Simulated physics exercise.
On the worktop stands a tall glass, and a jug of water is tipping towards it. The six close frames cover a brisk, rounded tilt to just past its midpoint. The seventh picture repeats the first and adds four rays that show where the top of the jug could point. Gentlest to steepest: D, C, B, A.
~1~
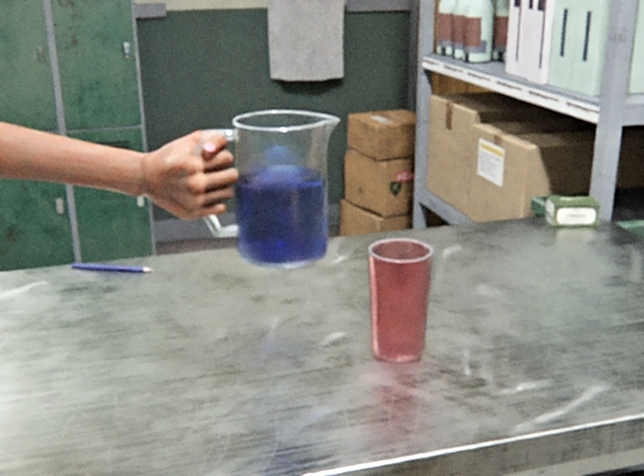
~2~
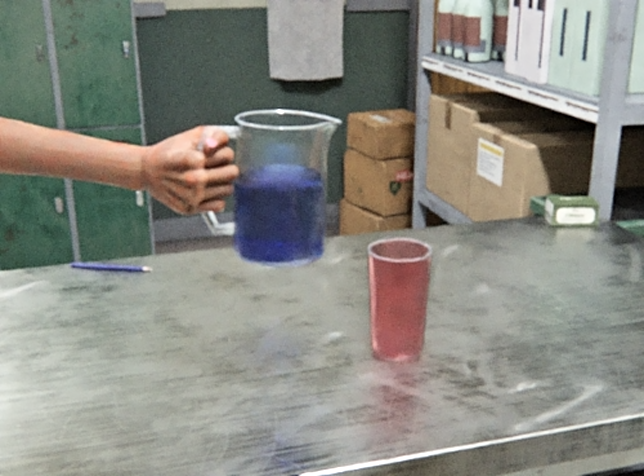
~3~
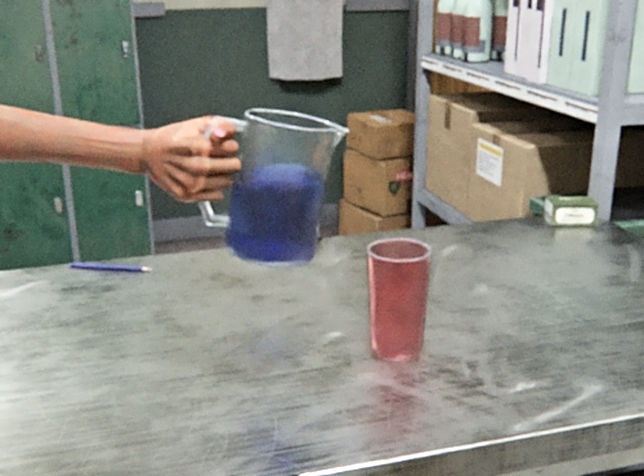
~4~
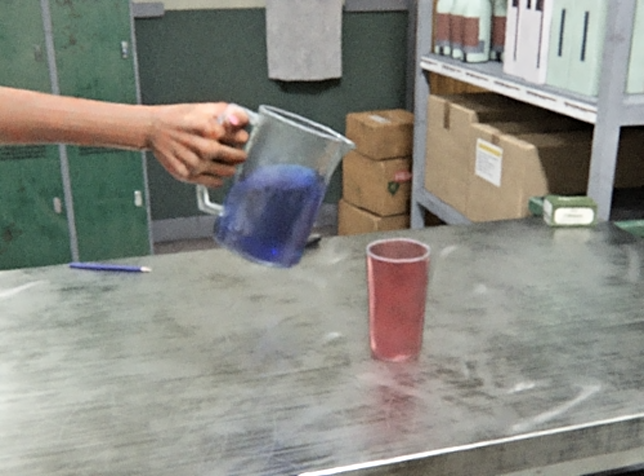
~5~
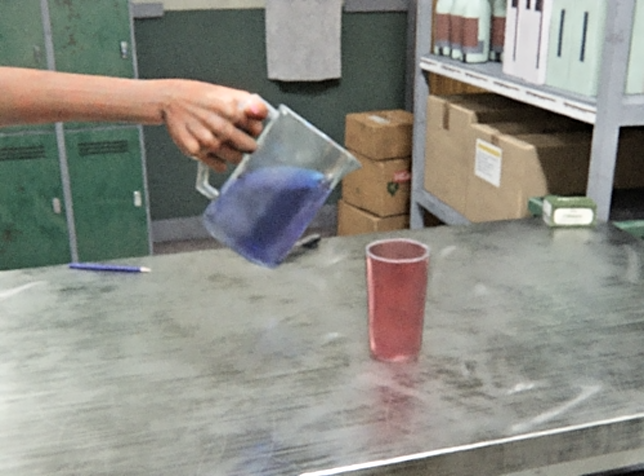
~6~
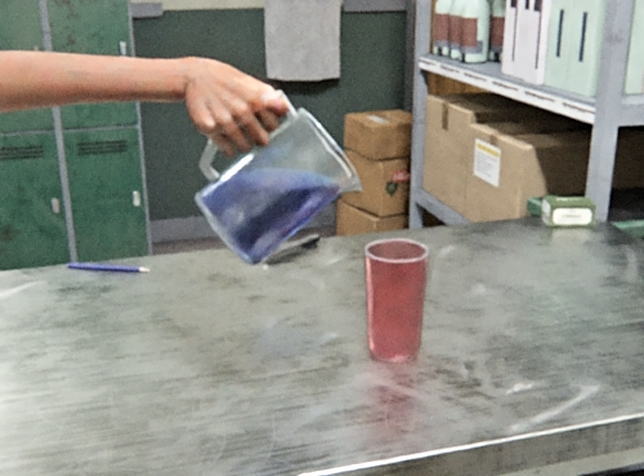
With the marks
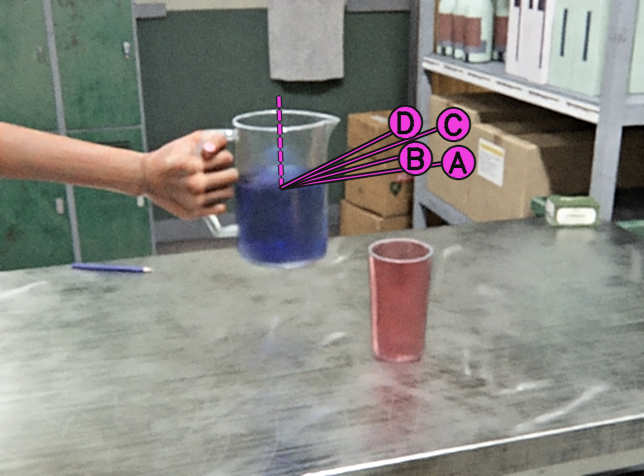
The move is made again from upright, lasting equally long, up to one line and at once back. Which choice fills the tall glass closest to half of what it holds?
C works best here.
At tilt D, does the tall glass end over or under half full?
Under.
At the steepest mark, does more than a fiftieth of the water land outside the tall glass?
Yes.
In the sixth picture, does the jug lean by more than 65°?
No.
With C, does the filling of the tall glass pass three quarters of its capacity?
No, it does not.
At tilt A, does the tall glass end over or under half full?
Over half.
On the marked copy, A at (441, 163); B at (397, 157); C at (436, 129); D at (391, 132).
For tilt A, the tall glass ends with about 74 % of what it can hold; 10 % of the water is spilt.
For tilt B, the tall glass ends with about 69 % of what it can hold.
For tilt C, the tall glass ends with about 50 % of what it can hold.
For tilt D, the tall glass ends with about 32 % of what it can hold.
